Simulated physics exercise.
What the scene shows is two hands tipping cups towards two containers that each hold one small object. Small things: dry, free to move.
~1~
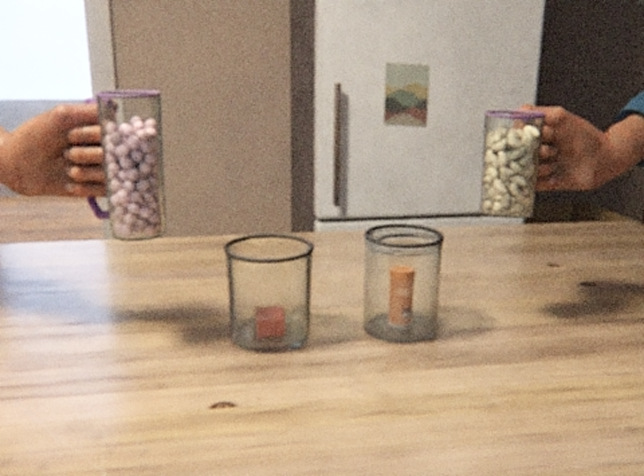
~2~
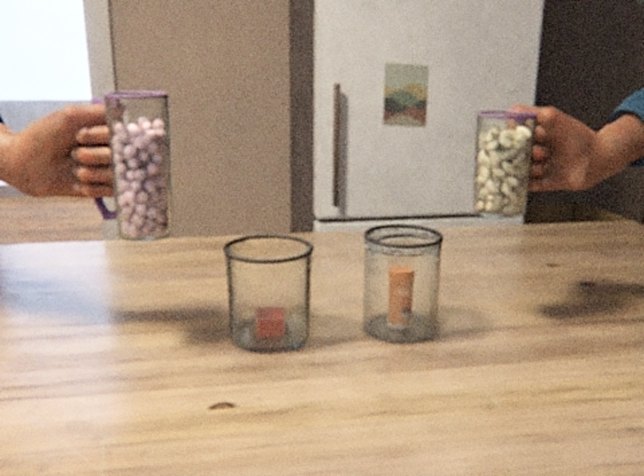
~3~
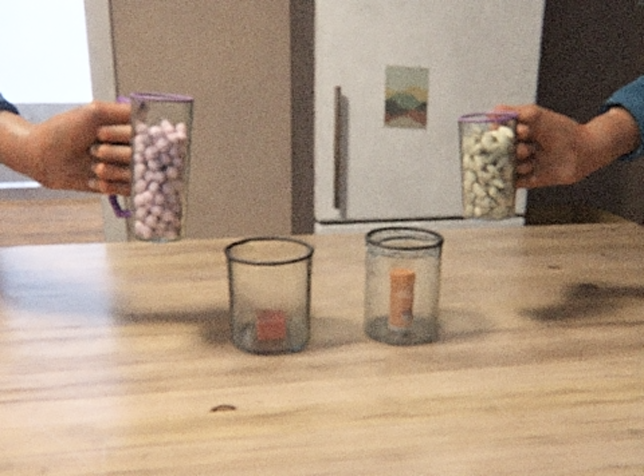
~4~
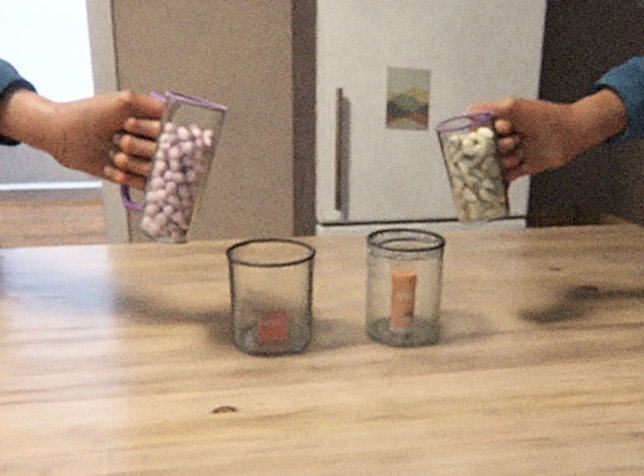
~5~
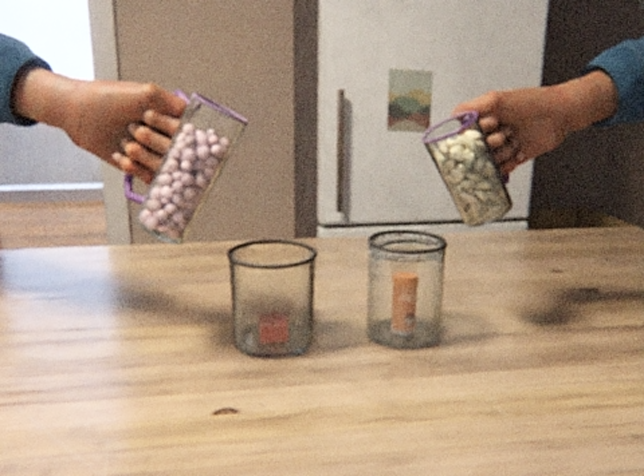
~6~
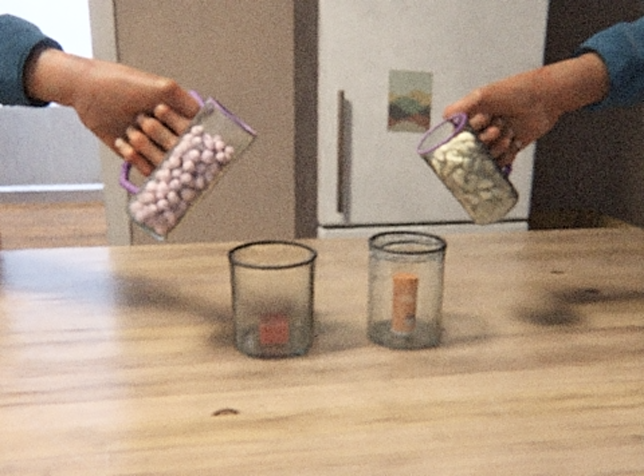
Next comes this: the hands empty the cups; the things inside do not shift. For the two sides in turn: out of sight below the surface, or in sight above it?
Left object: Out of sight, right object: In sight.
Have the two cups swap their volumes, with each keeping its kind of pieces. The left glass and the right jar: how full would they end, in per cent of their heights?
On the left 45 per cent, on the right 55 per cent.
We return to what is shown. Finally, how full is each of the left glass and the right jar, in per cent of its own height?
Left 50, right 50, roughly.
Then, 0.39 s past the last view, left glass empty, all of its cupful still in the cup; right jar empty, all of its cupful still in the cup.
Then, 0.81 s past the last view, left glass nearly empty, nearly all of its cupful still in the cup; right jar nearly empty, nearly all of its cupful still in the cup.
Then, 1.31 s past the last view, left glass a third full, none of its cupful still in the cup; right jar a third full, none of its cupful still in the cup.
Finally, left glass half full (surface near (273, 297)), nothing beside it; right jar half full (surface near (405, 285)), nothing beside it; the left thing is covered; the right thing is still showing.
